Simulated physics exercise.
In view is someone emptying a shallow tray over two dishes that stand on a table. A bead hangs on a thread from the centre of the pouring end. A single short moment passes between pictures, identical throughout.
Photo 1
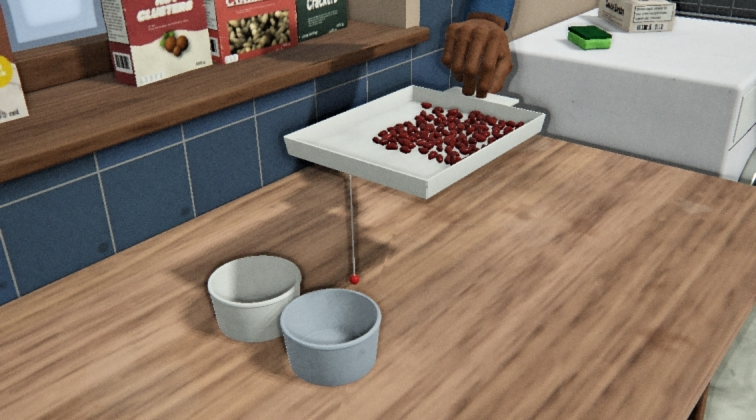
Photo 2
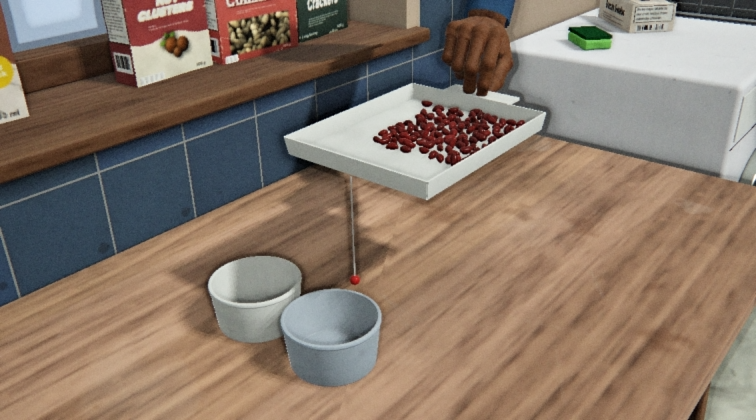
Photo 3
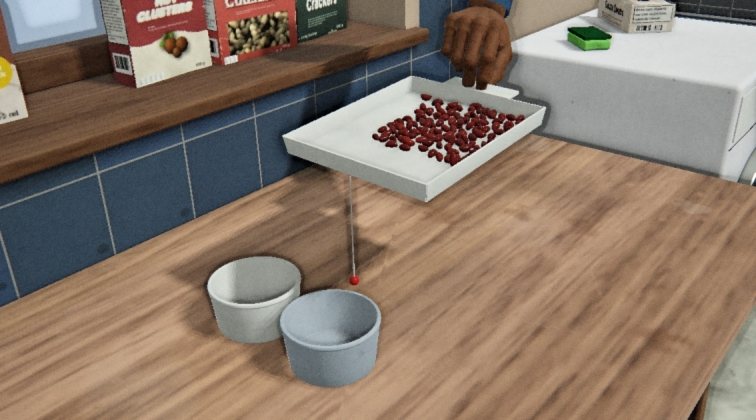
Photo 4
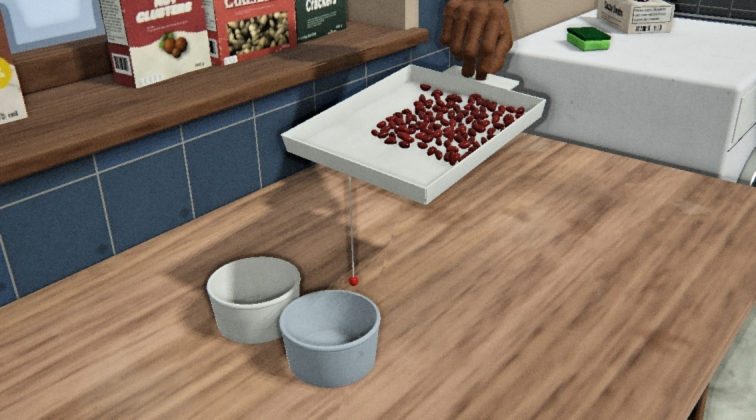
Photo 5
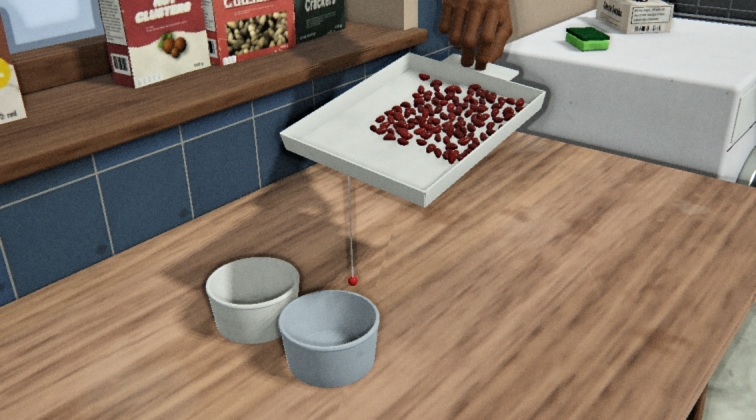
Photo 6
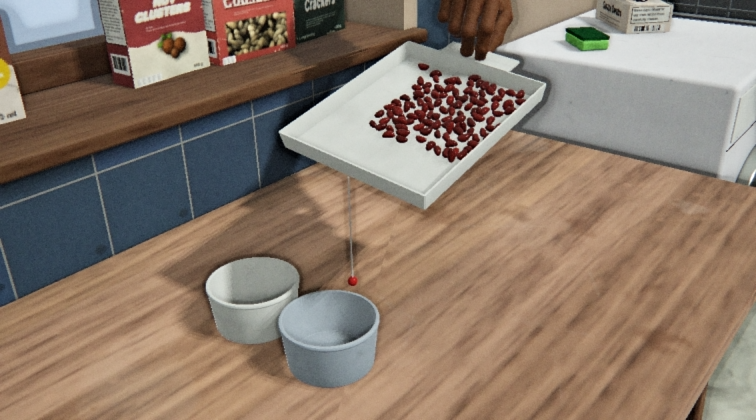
On a wooden kitchen counter, a hand gradually tilting a white tray of red beans toward its front right corner beside two bowls.
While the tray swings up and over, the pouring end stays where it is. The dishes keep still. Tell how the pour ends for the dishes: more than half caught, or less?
The dishes save the lesser portion.
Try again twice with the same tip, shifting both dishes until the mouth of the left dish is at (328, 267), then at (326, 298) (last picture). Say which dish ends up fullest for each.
In turn: The right-side dish; the right-side dish.
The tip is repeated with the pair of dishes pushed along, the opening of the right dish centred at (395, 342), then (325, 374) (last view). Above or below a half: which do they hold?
Try 1: In excess of half; try 2: Not up to half.
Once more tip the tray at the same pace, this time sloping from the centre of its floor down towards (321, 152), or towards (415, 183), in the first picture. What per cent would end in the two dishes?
20 % then 10 %, roughly.
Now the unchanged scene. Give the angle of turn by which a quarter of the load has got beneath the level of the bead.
Angle reached: About 110°.
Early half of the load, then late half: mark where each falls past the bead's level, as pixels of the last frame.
Roughly (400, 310) first, then roughly (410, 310).
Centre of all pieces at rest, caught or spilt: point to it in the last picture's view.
Somewhere around (408, 378) in the last picture.
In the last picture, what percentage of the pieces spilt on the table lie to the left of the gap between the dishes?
Estimate: Roughly 0 %.
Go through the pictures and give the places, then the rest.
In the first frame, corners of the pouring end at (288, 136) and (427, 179), level; middle of the load at (454, 134), kidney beans; left dish at (222, 315); right dish at (298, 357); bead on its thread at (354, 280).
In the second frame, corners of the pouring end at (288, 136) and (427, 180), level; middle of the load at (454, 133).
In the third frame, corners of the pouring end at (287, 136) and (426, 182), tipped barely, lowest at the right corner; middle of the load at (453, 129).
In the fourth frame, corners of the pouring end at (286, 134) and (425, 186), tipped a little, lowest at the right corner; middle of the load at (453, 123).
In the fifth frame, corners of the pouring end at (284, 133) and (424, 190), tipped a little, lowest at the right corner; middle of the load at (452, 117).
In the sixth frame, corners of the pouring end at (283, 131) and (424, 193), tipped clearly, lowest at the right corner; middle of the load at (452, 111); left dish at (221, 317); right dish at (296, 358).
Soon, tray tipped steeply; all on the tray.
A while on, tray tipped right over; nearly all on the tray; a stray few in the right dish; a stray few outside both.
Towards the end, tray tipped past a quarter turn; about a quarter in the right dish; most outside both.
Finally, tray tipped past a quarter turn; about a quarter in the right dish; none in the left dish; most outside both.
